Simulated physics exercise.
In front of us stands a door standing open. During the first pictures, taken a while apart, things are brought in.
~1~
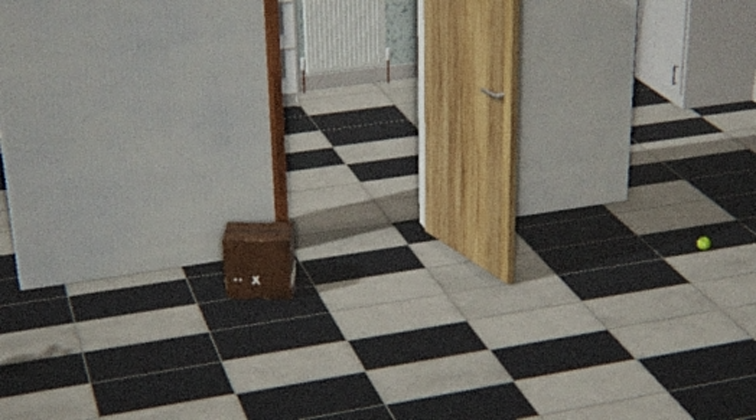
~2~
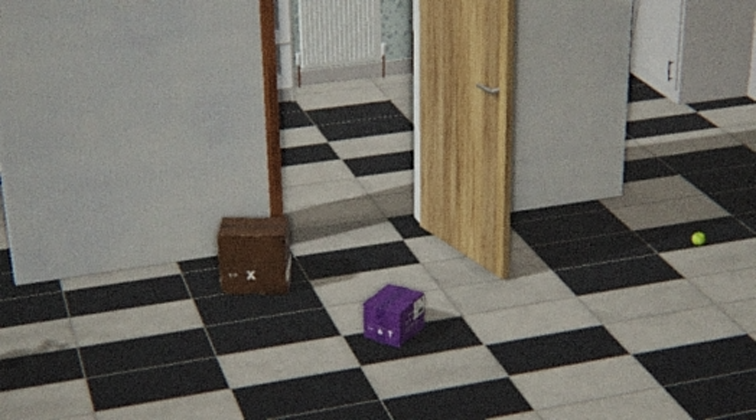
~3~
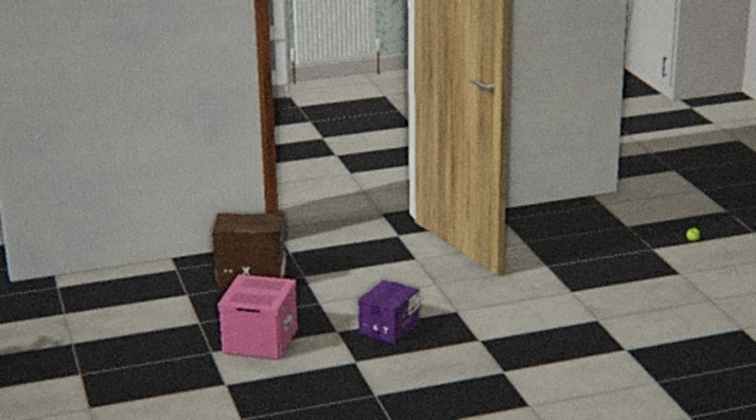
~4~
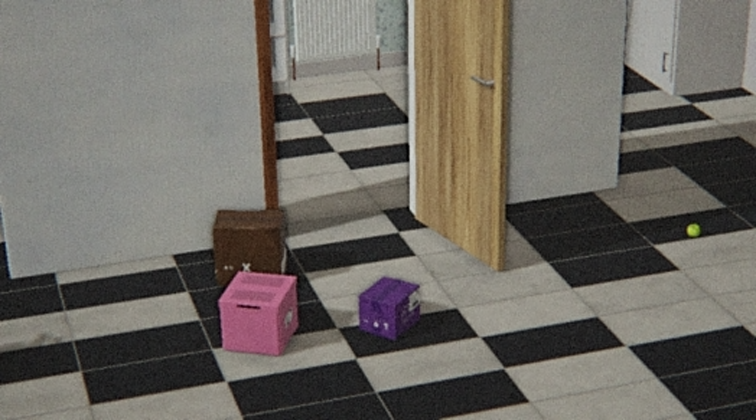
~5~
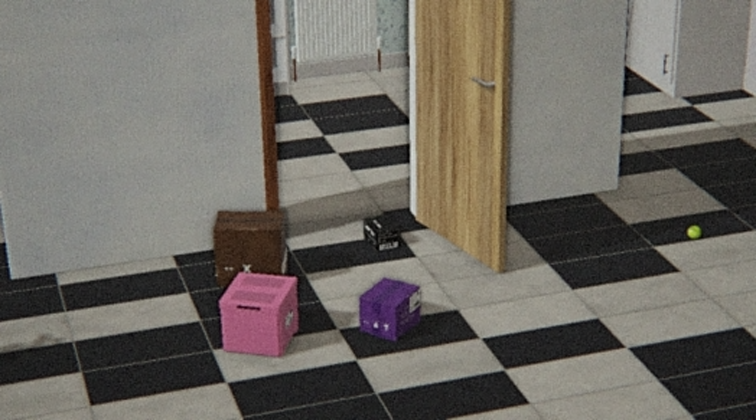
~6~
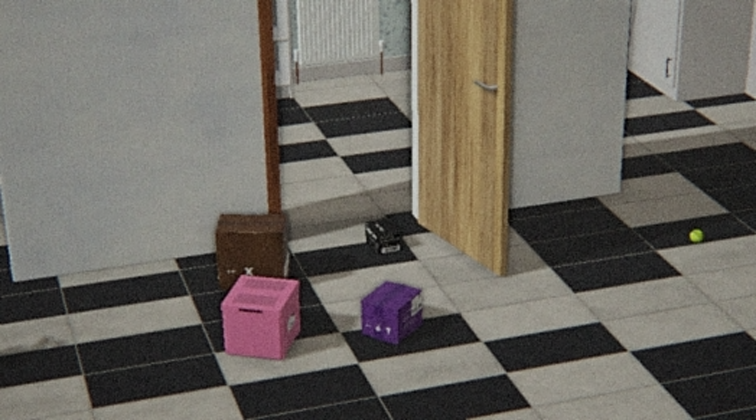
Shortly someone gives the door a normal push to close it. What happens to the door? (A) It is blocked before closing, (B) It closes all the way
It closes all the way.
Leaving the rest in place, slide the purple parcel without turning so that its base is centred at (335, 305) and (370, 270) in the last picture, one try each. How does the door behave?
In order, the door swings completely to, then is hindered.
Then, 0.90 s after the last picture, door 75° open.
Then, 1.40 s after the last picture, door 44° open; black box slid a little near (370, 233).
Then, 1.70 s after the last picture, door 25° open; black box slid about its own width near (353, 228).
Then, 2.00 s after the last picture, door 6° open; black box slid well along near (339, 221).
At rest, door 0° open; moved from the start, black box; the other 3 in place. Seen from the same camera at the end, black box near (335, 215).
